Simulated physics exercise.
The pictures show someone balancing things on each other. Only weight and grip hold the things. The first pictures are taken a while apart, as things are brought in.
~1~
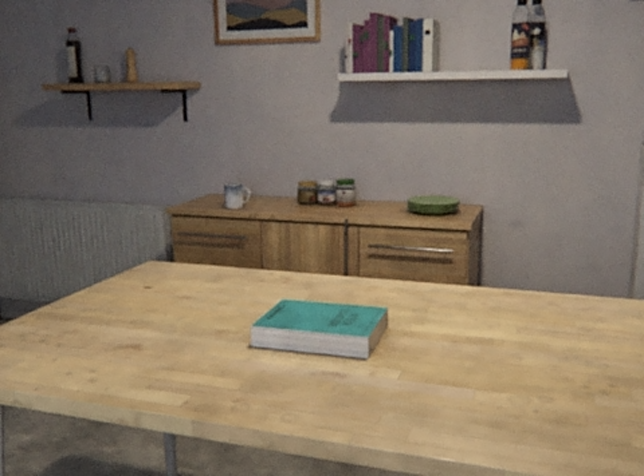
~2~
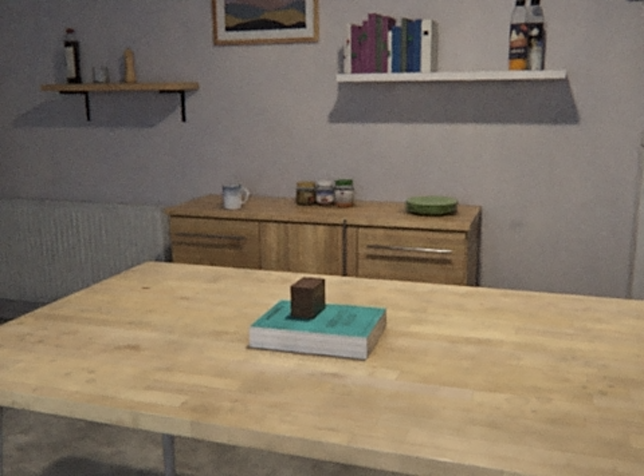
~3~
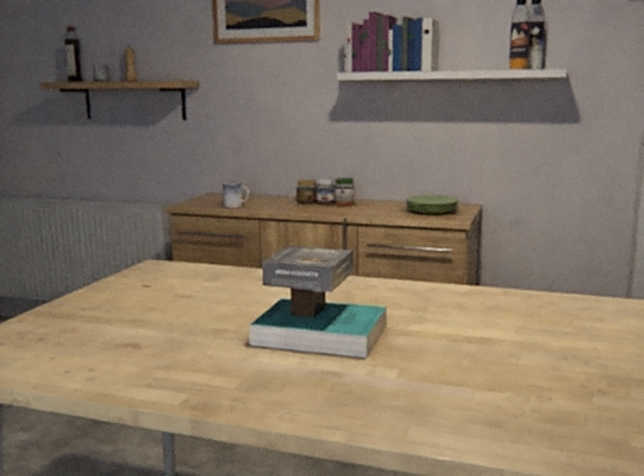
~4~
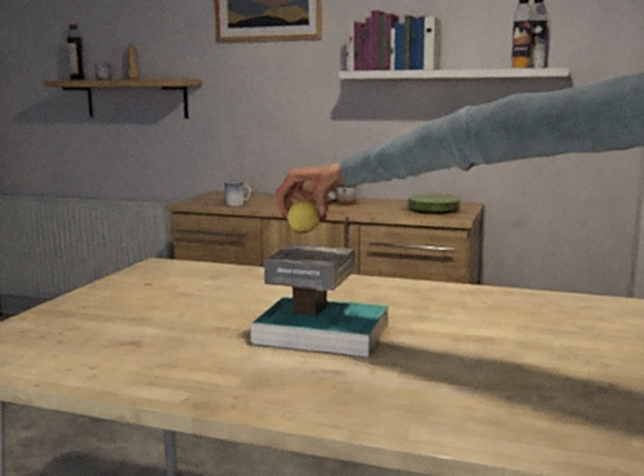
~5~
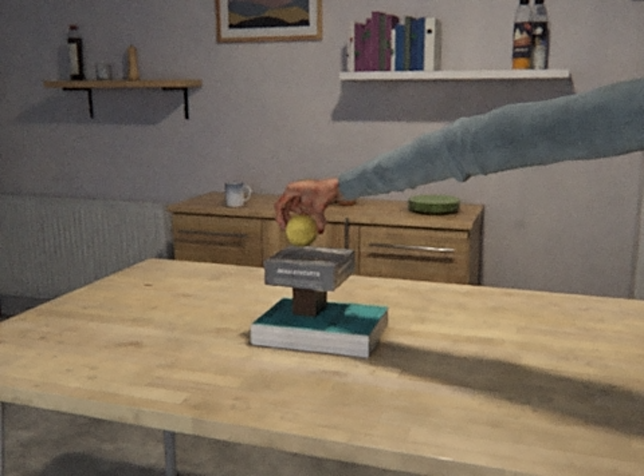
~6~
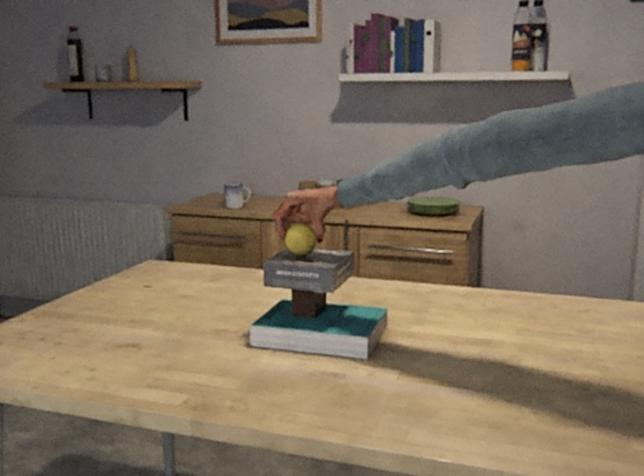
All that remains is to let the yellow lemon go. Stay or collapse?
As it turns out, it stays up.
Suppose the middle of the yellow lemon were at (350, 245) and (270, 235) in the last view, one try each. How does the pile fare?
First, it comes apart; second, it loses its balance.
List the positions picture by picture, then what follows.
In the first frame, the last thing is not in view yet.
In the second frame, the last thing is not in view yet; turquoise book (320, 327).
In the third frame, the last thing is not in view yet; brown block (308, 296).
The fourth frame shows on its way; yellow lemon (304, 217); grey packet (311, 266).
The fifth frame shows on its way; yellow lemon (302, 231); turquoise book (322, 325).
The sixth frame shows in place under the hand; yellow lemon (301, 239); brown block (309, 297).
Then, 0.50 s past the last view, nothing moves.
Then, 1.30 s past the last view, yellow lemon resting near (301, 240).
Finally, all 4 still in place. Final places as the last picture's camera would see them, yellow lemon near (300, 240). The pile holds.
